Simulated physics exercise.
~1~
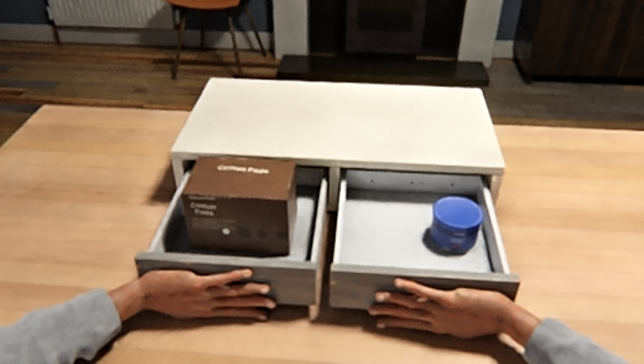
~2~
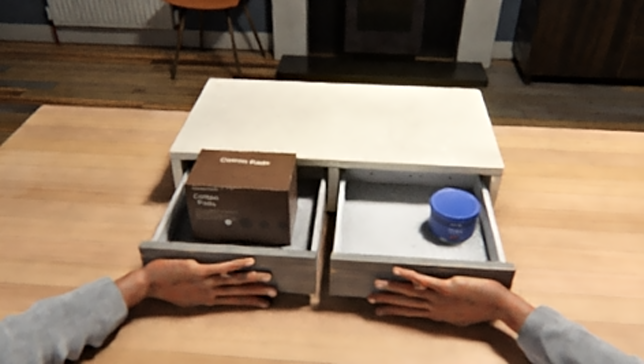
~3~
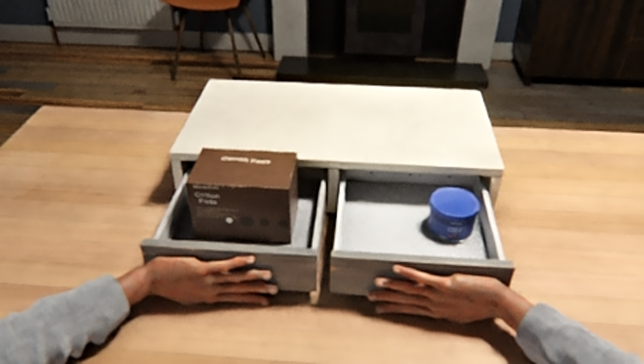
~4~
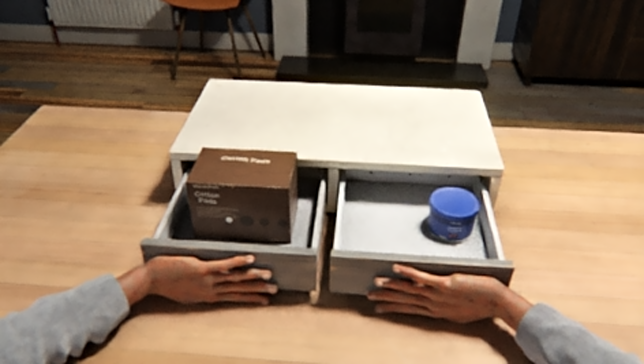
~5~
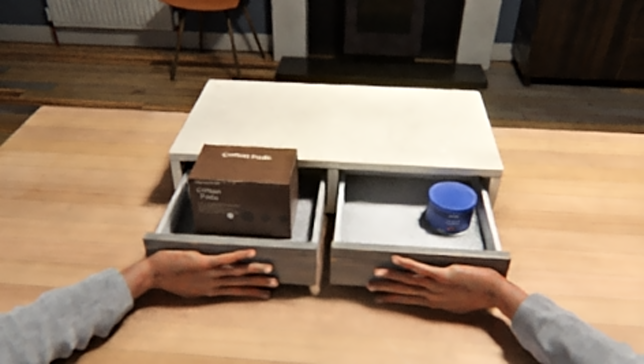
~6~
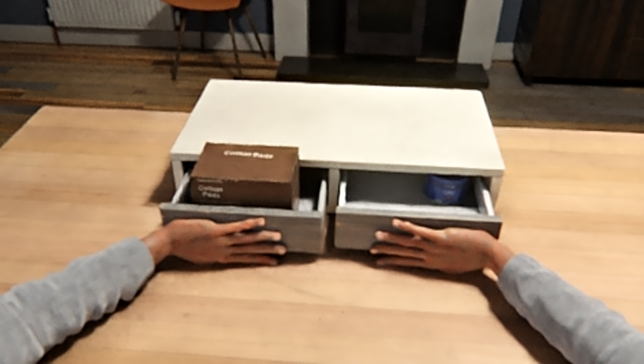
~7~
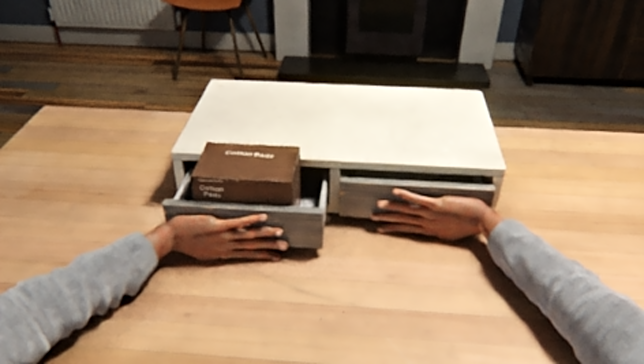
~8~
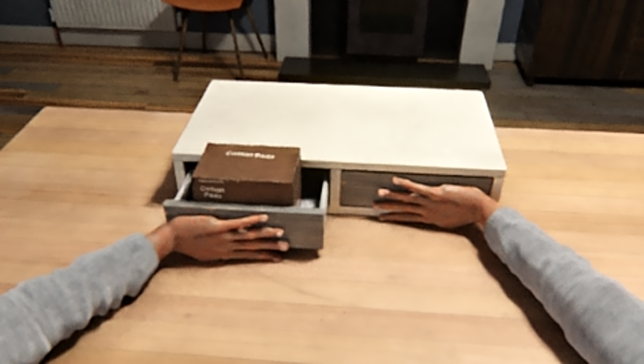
Two hands push both drawers inward; the left stays ajar, the right shuts flush.
